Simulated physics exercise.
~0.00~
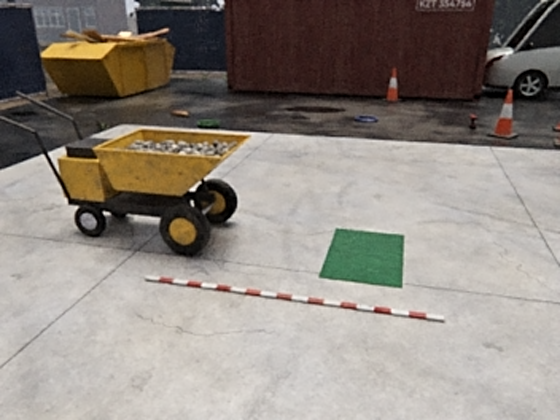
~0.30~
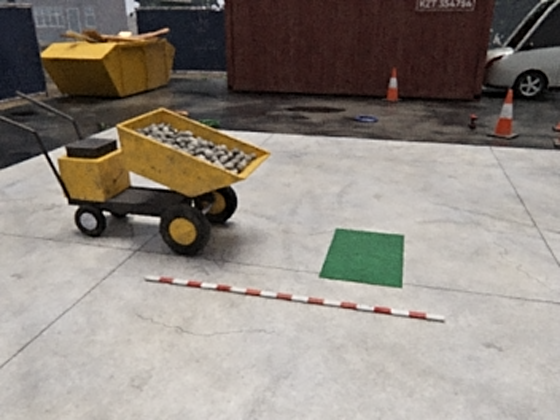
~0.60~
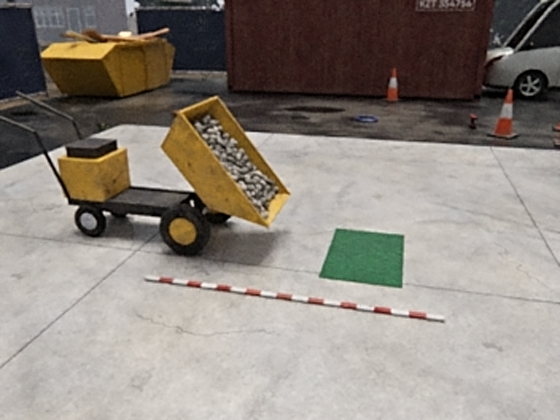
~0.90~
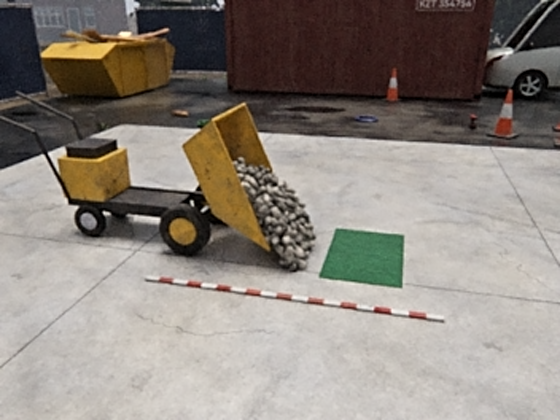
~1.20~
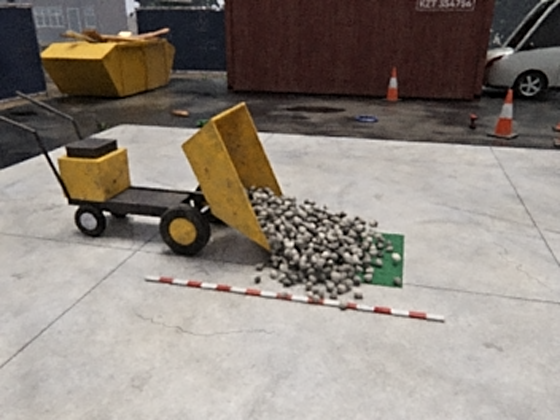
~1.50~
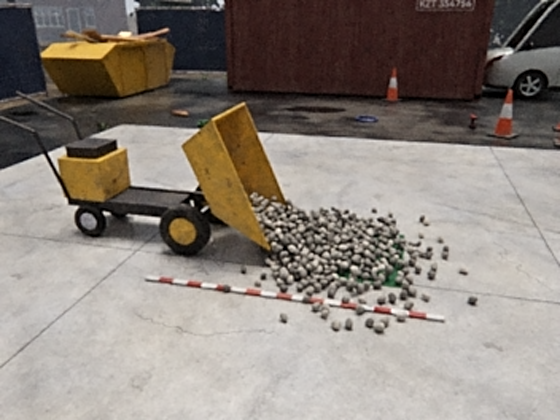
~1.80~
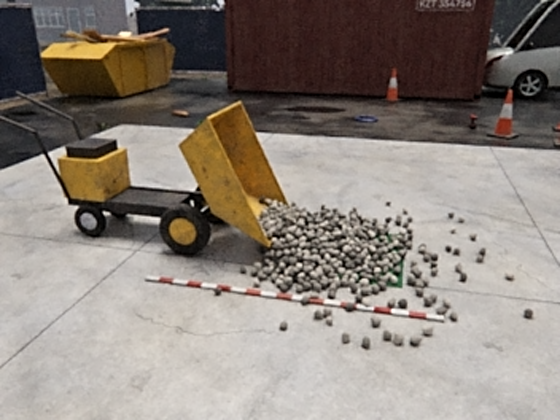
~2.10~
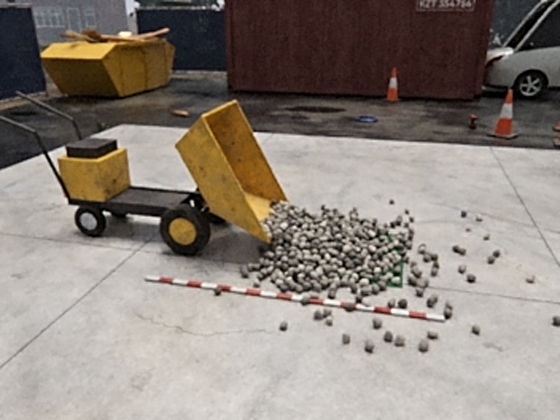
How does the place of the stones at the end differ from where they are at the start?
At the start the stones sit inside the yellow skip on the barrow. By the end most of them lie on the ground to the right, heaped at the skip's lip and over much of the green sheet, with some scattered beyond.
